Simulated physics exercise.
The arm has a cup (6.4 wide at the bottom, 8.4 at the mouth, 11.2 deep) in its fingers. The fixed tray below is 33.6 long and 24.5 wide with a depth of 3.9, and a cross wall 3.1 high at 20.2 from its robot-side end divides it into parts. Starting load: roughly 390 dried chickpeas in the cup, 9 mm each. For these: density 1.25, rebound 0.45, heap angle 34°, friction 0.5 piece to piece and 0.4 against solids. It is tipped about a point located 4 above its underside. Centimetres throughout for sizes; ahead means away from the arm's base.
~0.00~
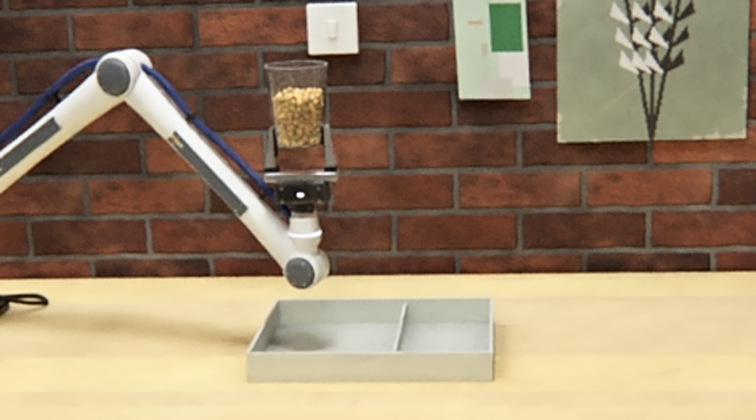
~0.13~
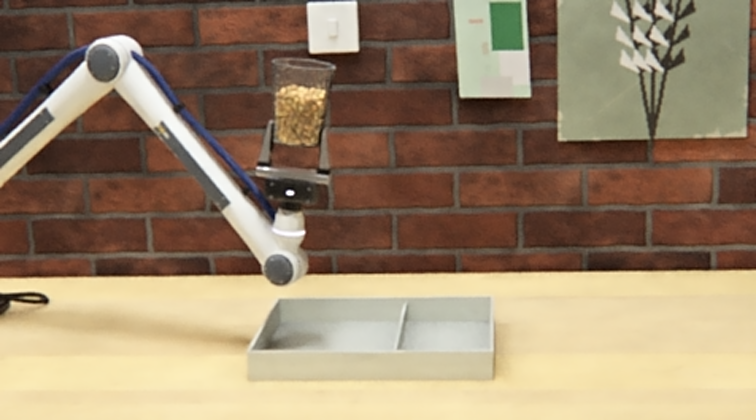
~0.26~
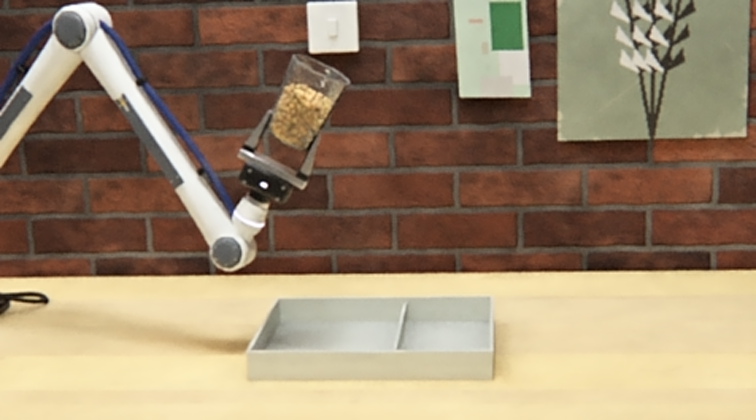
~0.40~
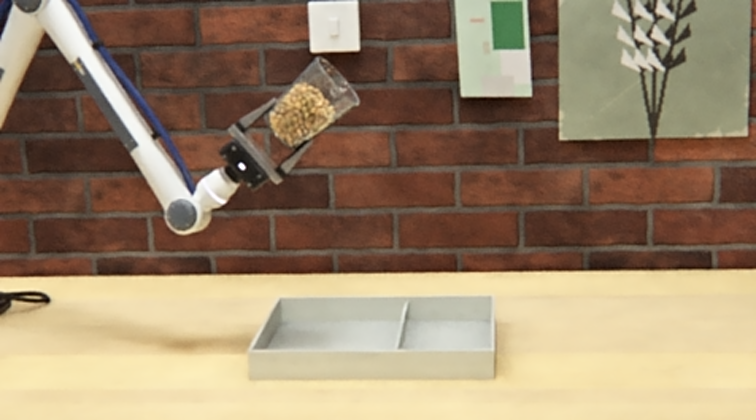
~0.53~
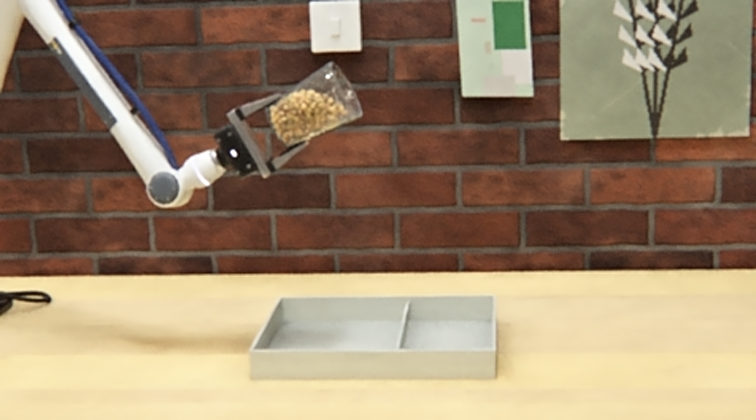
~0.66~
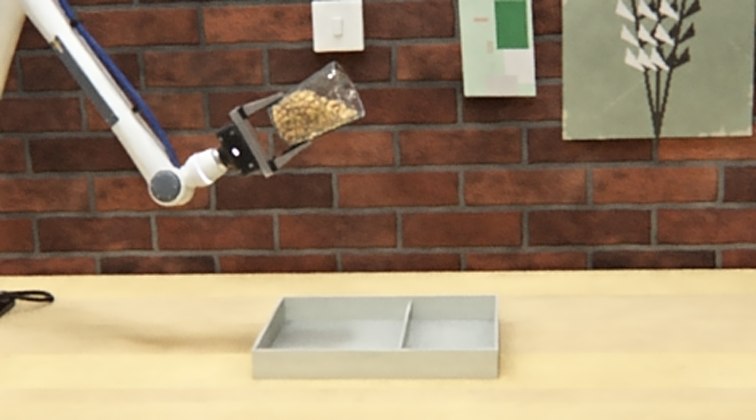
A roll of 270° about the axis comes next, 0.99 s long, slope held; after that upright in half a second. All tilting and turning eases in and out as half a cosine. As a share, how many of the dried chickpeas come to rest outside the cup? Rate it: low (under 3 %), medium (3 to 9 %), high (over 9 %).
Rating: Low.
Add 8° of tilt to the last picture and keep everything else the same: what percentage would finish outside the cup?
Estimate: Near 5 %.
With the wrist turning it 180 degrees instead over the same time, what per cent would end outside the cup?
I'd put it at about 0 %.
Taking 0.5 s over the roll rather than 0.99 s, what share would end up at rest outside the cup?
That would give near 0 in a hundred.
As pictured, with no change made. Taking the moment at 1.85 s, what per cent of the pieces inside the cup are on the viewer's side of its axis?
Something like 40 per cent, give or take.
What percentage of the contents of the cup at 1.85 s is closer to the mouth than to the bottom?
Around 30 per cent.
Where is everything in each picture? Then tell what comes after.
In the first frame, the cup middle at (298, 106), upright; upper third of the load around (297, 101), from x 275 to 320, top at y 90; 390 in the cup.
In the second frame, the cup middle at (300, 104), tipped 8°; upper third of the load around (298, 100), from x 280 to 325, top at y 90.
In the third frame, the cup middle at (304, 105), tipped 29°; upper third of the load around (299, 102), from x 270 to 330, top at y 90.
In the fourth frame, the cup middle at (309, 107), tipped 51°; upper third of the load around (303, 102), from x 270 to 330, top at y 85.
In the fifth frame, the cup middle at (311, 109), tipped 62°; upper third of the load around (303, 104), from x 275 to 340, top at y 95.
In the sixth frame, the cup middle at (314, 109), tipped 63°; upper third of the load around (303, 106), from x 275 to 350, top at y 95; 390 in the cup.
After 1.26 s, tipped 63°, highest piece 39 above the table; 390 in the cup.
After 1.85 s, tipped 41°, highest piece 39 above the table; 389 in the cup, 1 in flight or on a rim.
After 2.35 s, upright, highest piece 42 above the table; 389 in the cup, 1 in the far-side part.
After 3.05 s, upright, highest piece 42 above the table; 389 in the cup, 1 in the far-side part.
In the end, 389 in the cup, 1 in the far-side part. That is 0 % outside the cup.
